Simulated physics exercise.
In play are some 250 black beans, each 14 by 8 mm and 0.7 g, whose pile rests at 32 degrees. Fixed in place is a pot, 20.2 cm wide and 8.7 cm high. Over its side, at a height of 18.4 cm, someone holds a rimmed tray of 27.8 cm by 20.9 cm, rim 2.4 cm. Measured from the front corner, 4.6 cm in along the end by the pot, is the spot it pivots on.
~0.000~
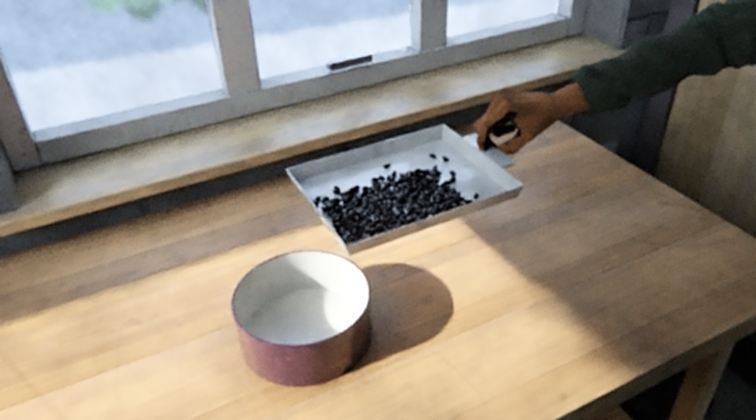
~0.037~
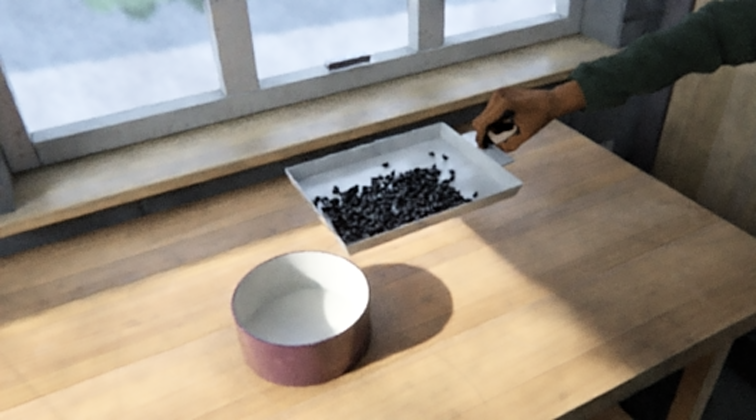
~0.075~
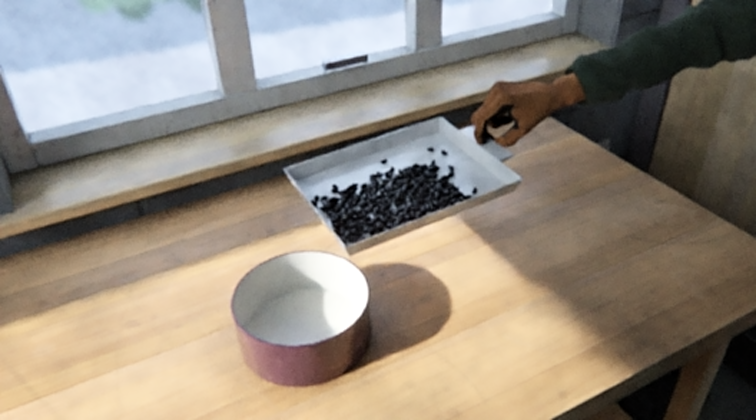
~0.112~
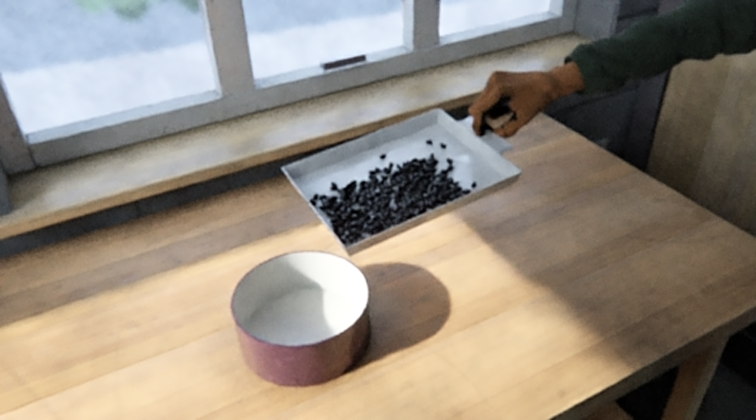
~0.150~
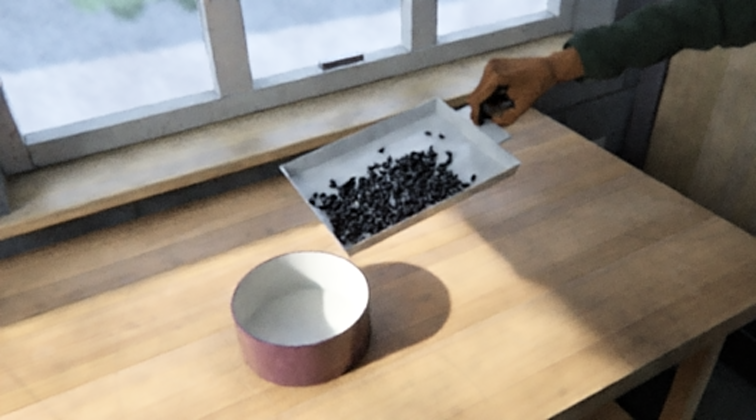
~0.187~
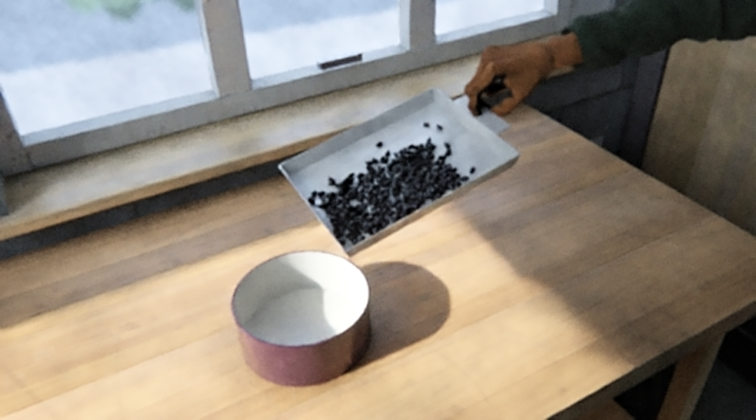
On a wooden table by a window, a hand held a shallow tray of black beans above and beside a round pot, then gradually tilted it so its left front corner sat lowest.
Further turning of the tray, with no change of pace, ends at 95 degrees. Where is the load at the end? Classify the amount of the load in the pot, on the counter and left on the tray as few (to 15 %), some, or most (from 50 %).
Tray: Few. Pot: Most. Counter: Few.
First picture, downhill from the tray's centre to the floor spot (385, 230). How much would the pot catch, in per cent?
Roughly 50 % of the pieces.
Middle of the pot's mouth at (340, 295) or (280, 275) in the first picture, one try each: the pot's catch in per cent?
In order, about 95 and about 30 per cent.
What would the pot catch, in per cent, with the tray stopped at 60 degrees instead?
Result: Close to 40 %.
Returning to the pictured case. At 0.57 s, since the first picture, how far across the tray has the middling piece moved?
Displacement on the tray: About 4 cm.
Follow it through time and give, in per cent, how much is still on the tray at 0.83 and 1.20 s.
Earlier moment 65, later moment 0.
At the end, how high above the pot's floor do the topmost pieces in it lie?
2.5 cm.
After 0.57 s, tilt 52 degrees; the tray holds 100 %, the pot 0 %.
After 0.83 s, tilt 79 degrees; the tray holds 65 %, the pot 5 %.
Then, at 1.20 s, tilt 95 degrees; the tray holds 0 %, the pot 90 %.
At rest (2.0 s), tray 0 %, pot 95 %, counter 5 %.
